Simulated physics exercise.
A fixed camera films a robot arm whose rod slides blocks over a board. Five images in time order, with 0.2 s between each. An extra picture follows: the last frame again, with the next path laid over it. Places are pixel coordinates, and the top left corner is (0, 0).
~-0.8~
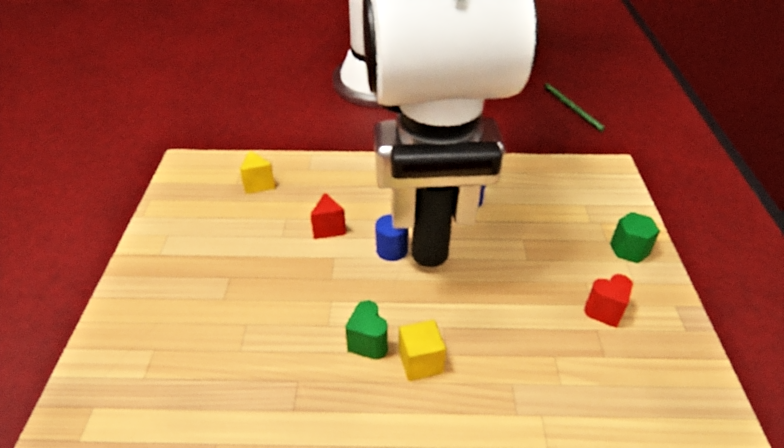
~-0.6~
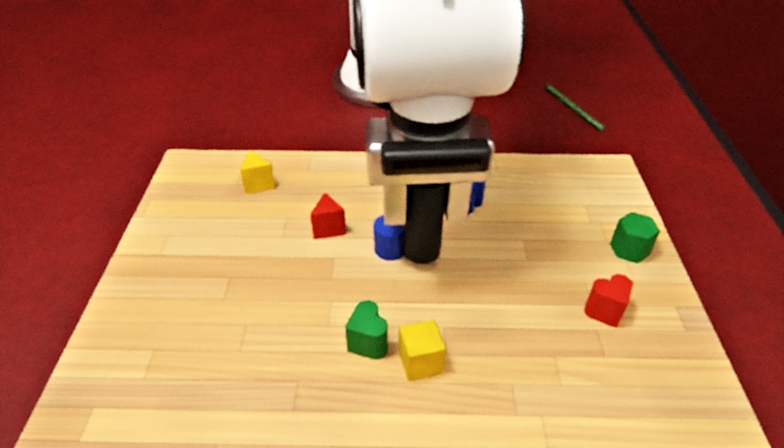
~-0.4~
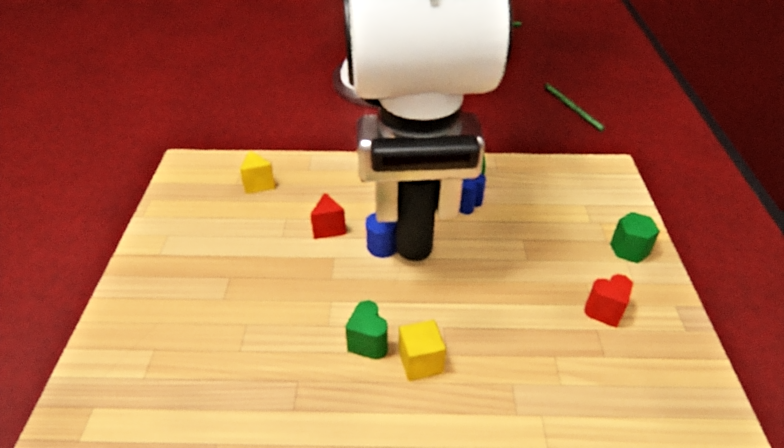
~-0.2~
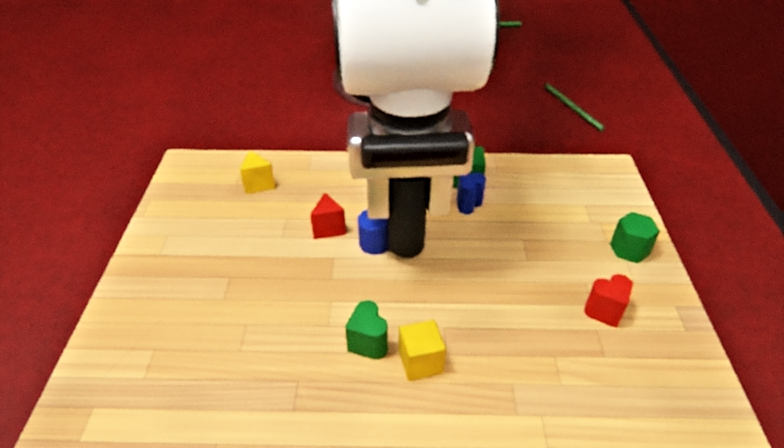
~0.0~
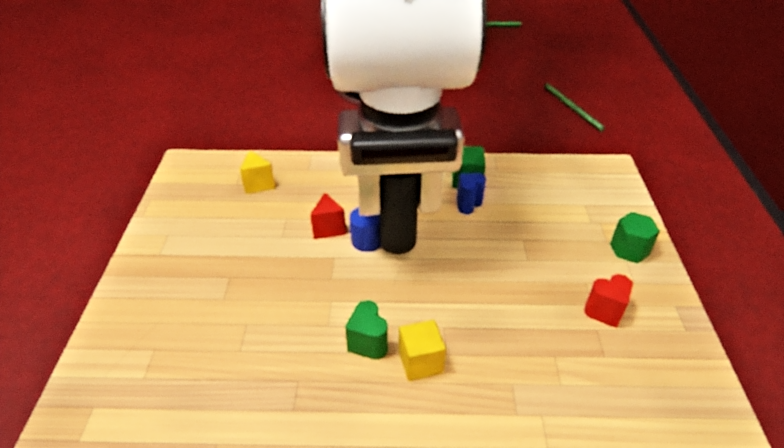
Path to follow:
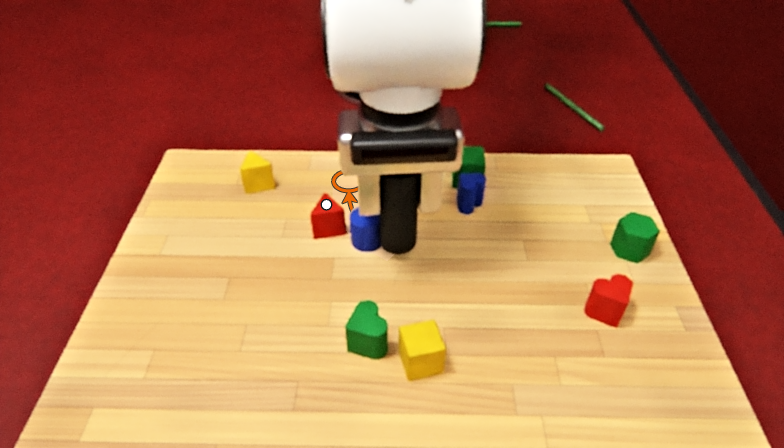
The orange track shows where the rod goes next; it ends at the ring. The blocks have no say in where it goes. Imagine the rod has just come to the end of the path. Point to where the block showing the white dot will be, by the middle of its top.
Top centre: (293, 202).
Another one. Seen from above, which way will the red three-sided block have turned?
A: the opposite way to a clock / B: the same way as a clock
Choice B: The same way as a clock.
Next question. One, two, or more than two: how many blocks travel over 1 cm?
It's going to be two.
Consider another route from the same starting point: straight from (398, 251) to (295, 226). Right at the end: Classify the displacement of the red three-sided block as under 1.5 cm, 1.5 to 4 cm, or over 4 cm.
Displacement: Past 4 cm.
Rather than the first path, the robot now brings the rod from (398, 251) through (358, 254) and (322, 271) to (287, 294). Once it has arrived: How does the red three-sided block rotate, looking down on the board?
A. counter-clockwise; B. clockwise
The answer is A.
Path on the board, from (398, 251) via (367, 230) and (351, 206), ending at (349, 181); the dot is on the red three-sided block.
The first path, step by step. One third of the way, rod at (366, 222); red three-sided block at (300, 200), turned 20° clockwise; blue circle at (331, 204).
Two thirds of the way, rod at (350, 198); red three-sided block at (293, 202), turned 40° clockwise; blue circle at (321, 199).
At the end, rod at (349, 173); red three-sided block at (293, 202), turned 40° clockwise; blue circle at (321, 199).
